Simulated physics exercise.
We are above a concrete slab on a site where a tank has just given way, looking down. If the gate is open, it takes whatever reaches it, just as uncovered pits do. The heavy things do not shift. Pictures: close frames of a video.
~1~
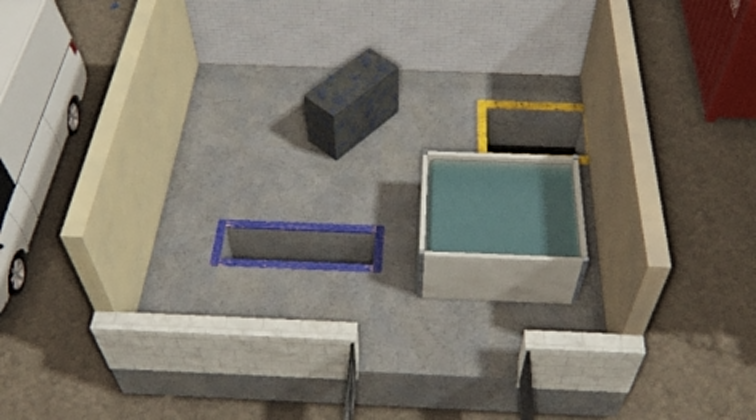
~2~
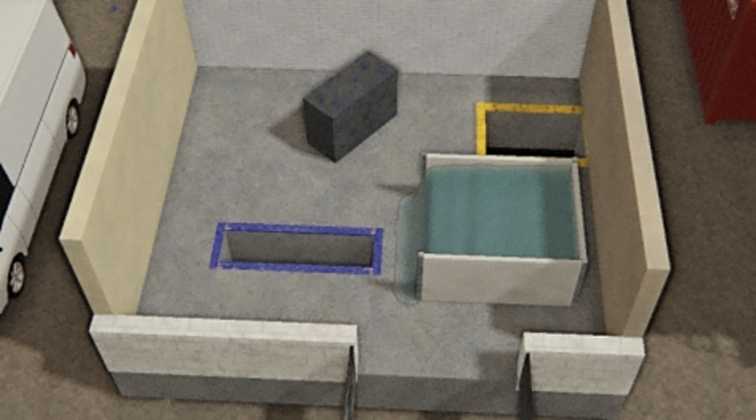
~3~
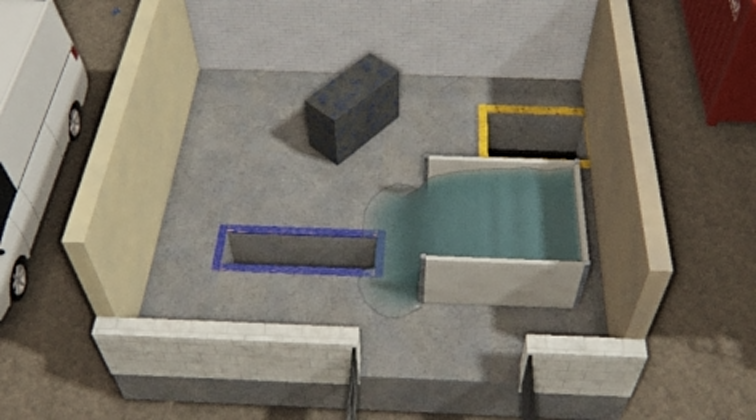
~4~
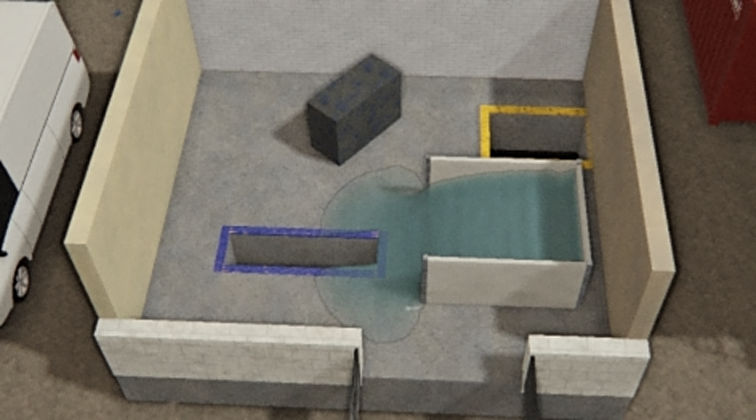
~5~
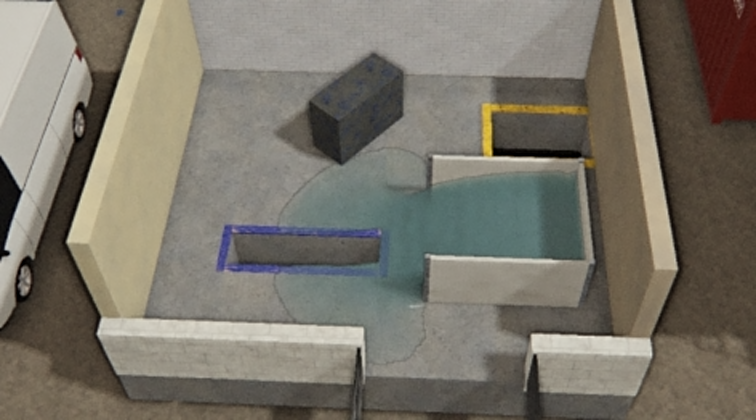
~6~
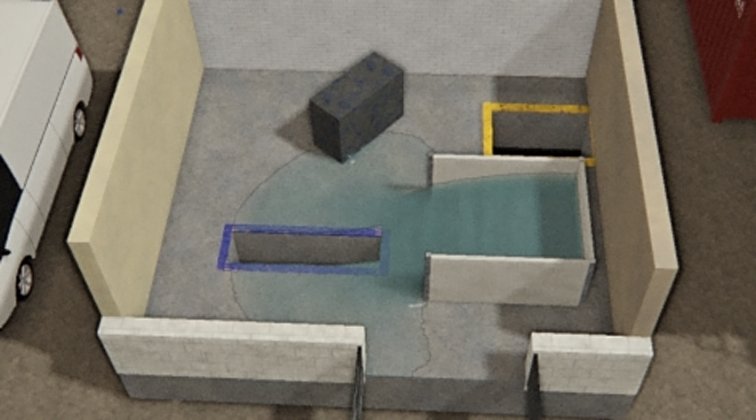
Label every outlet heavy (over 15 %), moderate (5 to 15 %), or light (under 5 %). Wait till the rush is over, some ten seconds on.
Labels: Gate - light, yellow pit - light, blue pit - heavy.
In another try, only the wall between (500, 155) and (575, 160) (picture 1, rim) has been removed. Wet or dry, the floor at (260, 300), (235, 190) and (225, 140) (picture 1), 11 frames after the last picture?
In the order asked: Out of reach, out of reach, out of reach.
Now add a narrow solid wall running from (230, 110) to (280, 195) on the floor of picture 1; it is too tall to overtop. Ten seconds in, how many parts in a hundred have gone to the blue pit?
Share for the blue pit - 65 percent.
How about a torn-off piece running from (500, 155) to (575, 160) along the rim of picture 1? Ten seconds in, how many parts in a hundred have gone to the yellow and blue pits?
In percent: Yellow 75, blue 2.
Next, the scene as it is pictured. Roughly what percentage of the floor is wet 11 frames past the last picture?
I'd estimate some 60 per cent.
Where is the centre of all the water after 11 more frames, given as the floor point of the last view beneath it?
About (349, 236).
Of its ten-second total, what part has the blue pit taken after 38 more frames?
About 85 per cent.
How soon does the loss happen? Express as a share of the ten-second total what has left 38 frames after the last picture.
About 80 per cent.
A moment on, water covers 50 % of the floor; the gate 0 %, the yellow pit 0 %, the blue pit 19 %.
Next, water covers 60 % of the floor; the gate 0 %, the yellow pit 0 %, the blue pit 30 %.
Then, water covers 65 % of the floor; the gate 1 %, the yellow pit 0 %, the blue pit 41 %.
Later, water covers 80 % of the floor; the gate 1 %, the yellow pit 0 %, the blue pit 52 %.
In the end, water covers 85 % of the floor; the gate 1 %, the yellow pit 3 %, the blue pit 62 %.
